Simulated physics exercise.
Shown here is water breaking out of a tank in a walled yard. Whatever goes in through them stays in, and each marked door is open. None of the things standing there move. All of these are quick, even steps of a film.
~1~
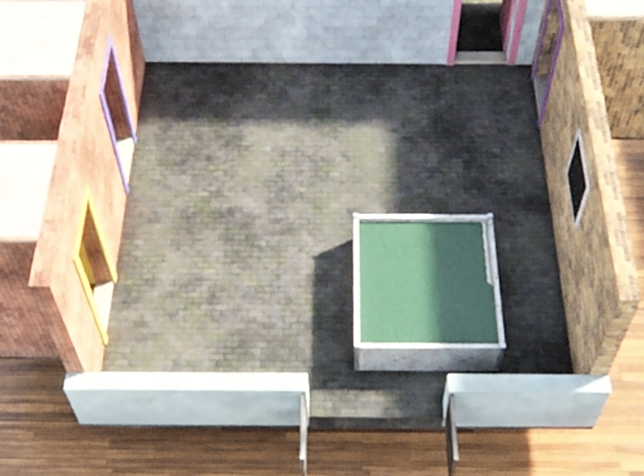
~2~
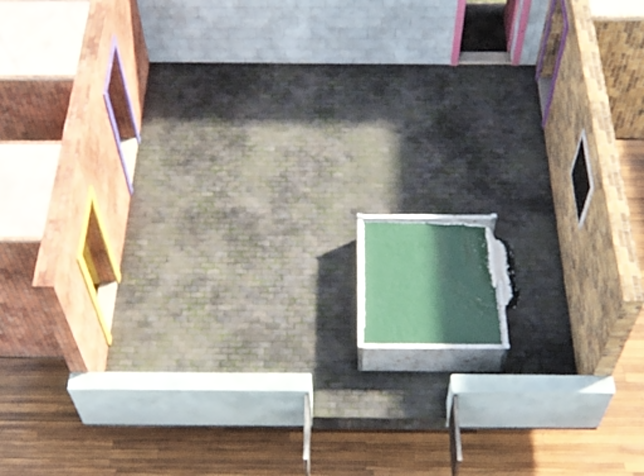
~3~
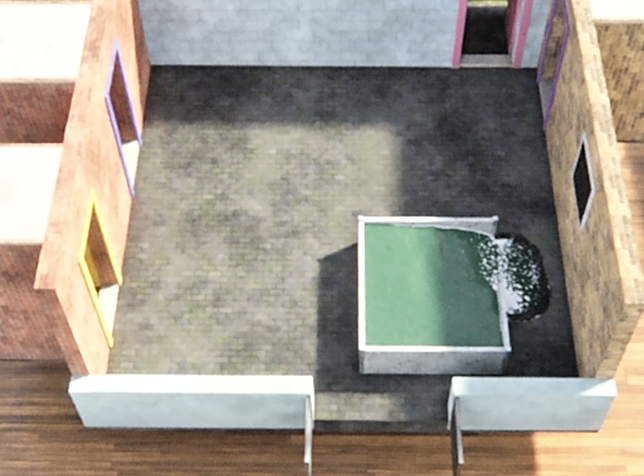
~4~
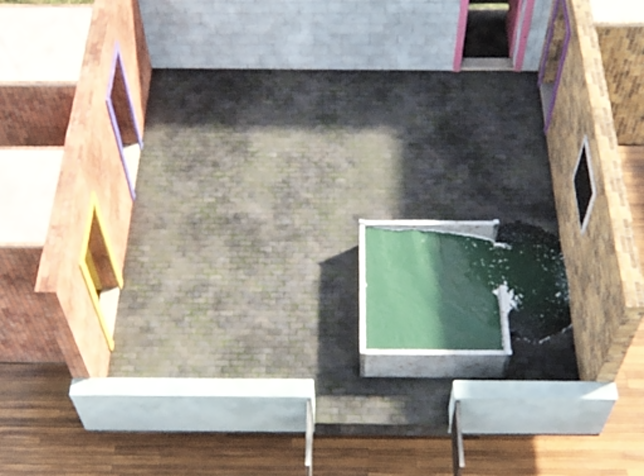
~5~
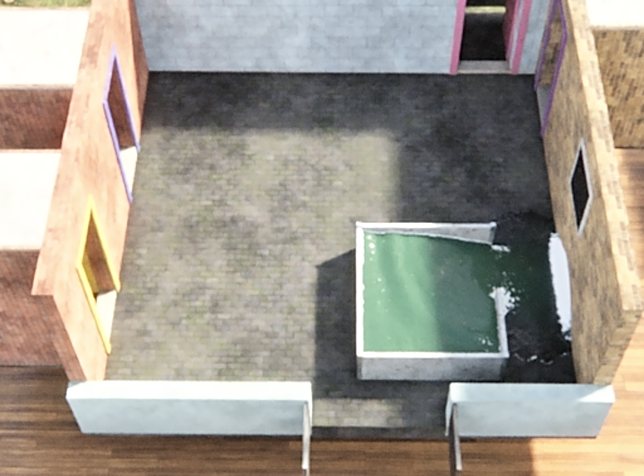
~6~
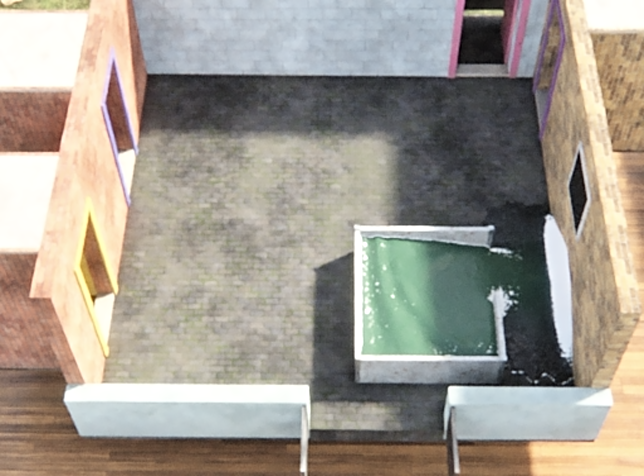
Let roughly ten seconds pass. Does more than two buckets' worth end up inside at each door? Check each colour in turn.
One by one: Purple door: Within the cap, blue door: Within the cap, pink door: Over the cap, yellow door: Within the cap.
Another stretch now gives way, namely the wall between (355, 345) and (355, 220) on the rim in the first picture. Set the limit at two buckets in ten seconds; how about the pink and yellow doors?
My reading: Pink door lets less in; yellow door lets more in.
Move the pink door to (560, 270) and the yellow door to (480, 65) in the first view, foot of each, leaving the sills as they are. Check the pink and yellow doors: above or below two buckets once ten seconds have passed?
Looking at it, the pink door tops the limit, and the yellow door tops the limit.
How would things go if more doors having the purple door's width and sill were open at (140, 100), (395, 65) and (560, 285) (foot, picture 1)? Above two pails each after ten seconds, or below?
The first new doorway comes up short, the second comes up short, the third tops it.
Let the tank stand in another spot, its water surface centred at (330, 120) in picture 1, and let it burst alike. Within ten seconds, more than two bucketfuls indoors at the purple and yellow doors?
I'd say the purple door runs past the limit and the yellow door remains below.
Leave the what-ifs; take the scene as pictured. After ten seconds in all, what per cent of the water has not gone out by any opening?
78 % or so.
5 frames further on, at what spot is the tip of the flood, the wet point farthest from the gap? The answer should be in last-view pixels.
Look around (534, 146).
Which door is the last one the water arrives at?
I'd go with the door marked blue.
A moment on, water covers 10 % of the floor; the purple door not reached, the blue door not reached, the pink door not reached, the yellow door not reached.
Next, water covers 25 % of the floor; the purple door wet at the sill, nothing in, the blue door not reached, the pink door wet at the sill, nothing in, the yellow door not reached.
Then, water covers 35 % of the floor; the purple door wet at the sill, nothing in, the blue door not reached, the pink door far over two buckets in, the yellow door not reached.
Later, water covers 60 % of the floor; the purple door wet at the sill, nothing in, the blue door not reached, the pink door far over two buckets in, the yellow door wet at the sill, nothing in.
In the end, water covers 95 % of the floor; the purple door wet at the sill, nothing in, the blue door wet at the sill, nothing in, the pink door far over two buckets in, the yellow door wet at the sill, nothing in.
